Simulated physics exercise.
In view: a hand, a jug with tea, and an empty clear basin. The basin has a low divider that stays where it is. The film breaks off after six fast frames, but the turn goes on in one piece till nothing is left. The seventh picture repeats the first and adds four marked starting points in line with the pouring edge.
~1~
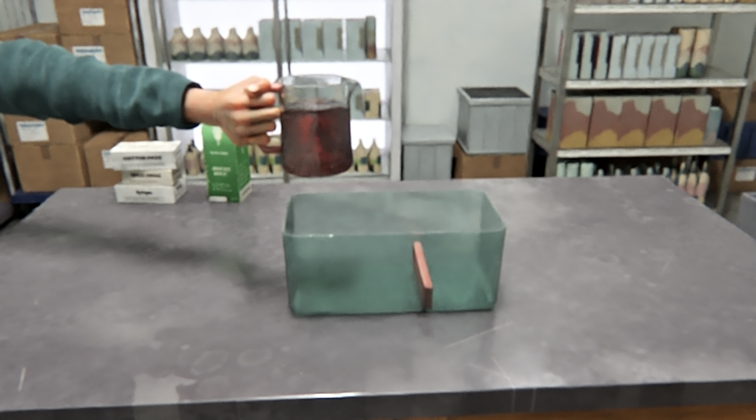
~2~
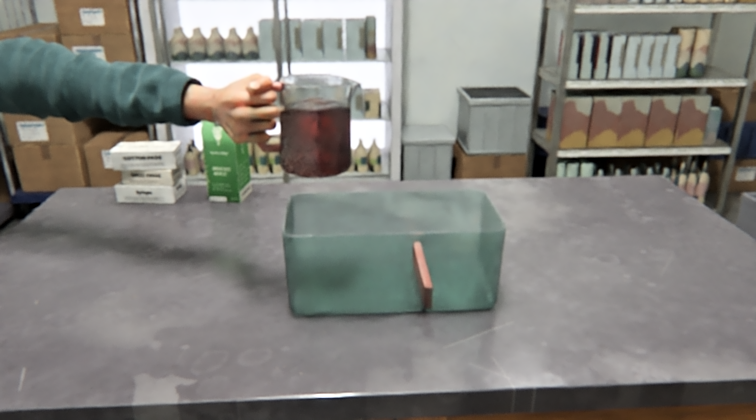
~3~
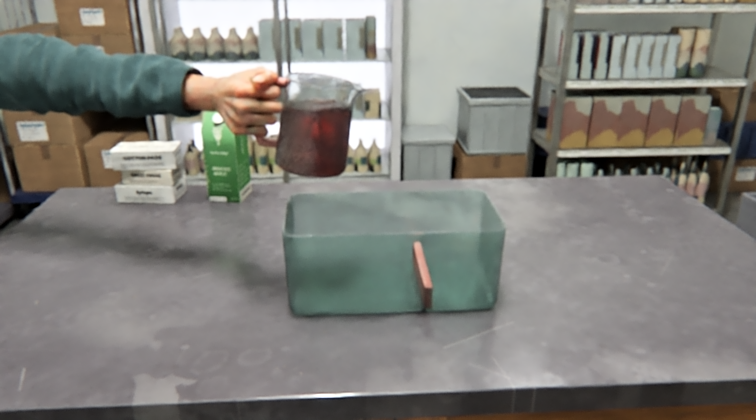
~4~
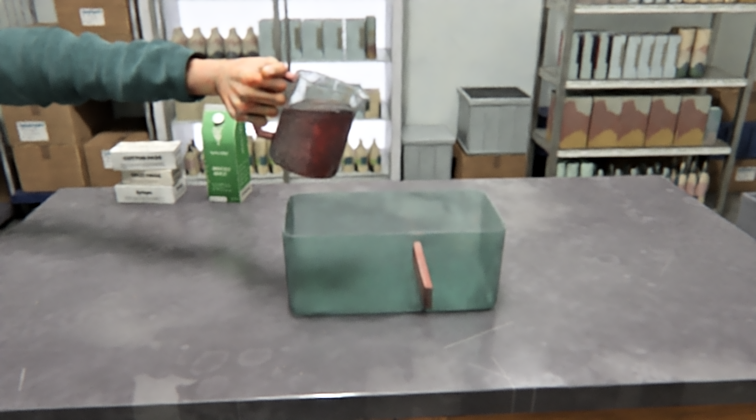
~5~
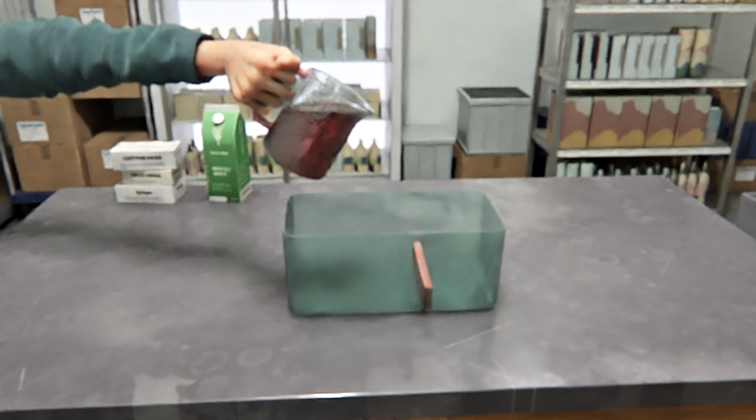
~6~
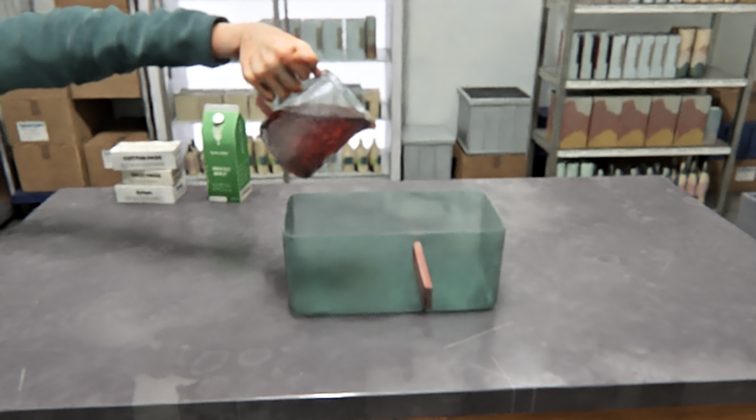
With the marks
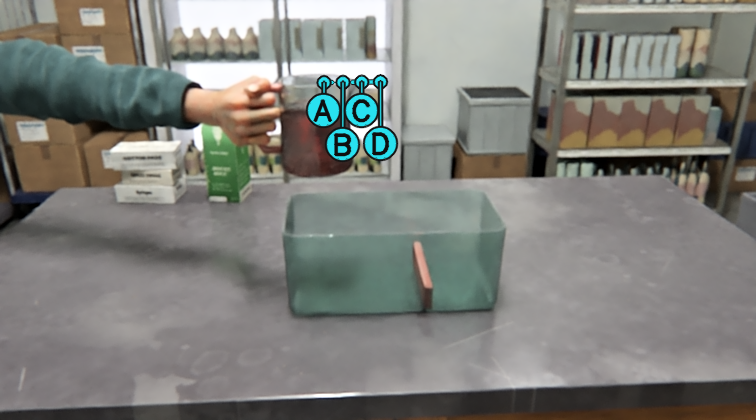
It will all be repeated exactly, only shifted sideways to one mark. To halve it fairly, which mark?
D works best here.
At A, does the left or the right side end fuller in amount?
The left side.
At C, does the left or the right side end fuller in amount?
More ends on the left.
On the marked copy, A at (324, 82); B at (342, 82); C at (361, 82); D at (380, 81).
Choosing A, about 88 % ends left of the wall and 9 % right of it; 3 % is lost outside.
Choosing B, about 88 % ends left of the wall and 8 % right of it; 3 % is lost outside.
Choosing C, about 85 % ends left of the wall and 11 % right of it; 4 % is lost outside.
Choosing D, about 49 % ends left of the wall and 49 % right of it.
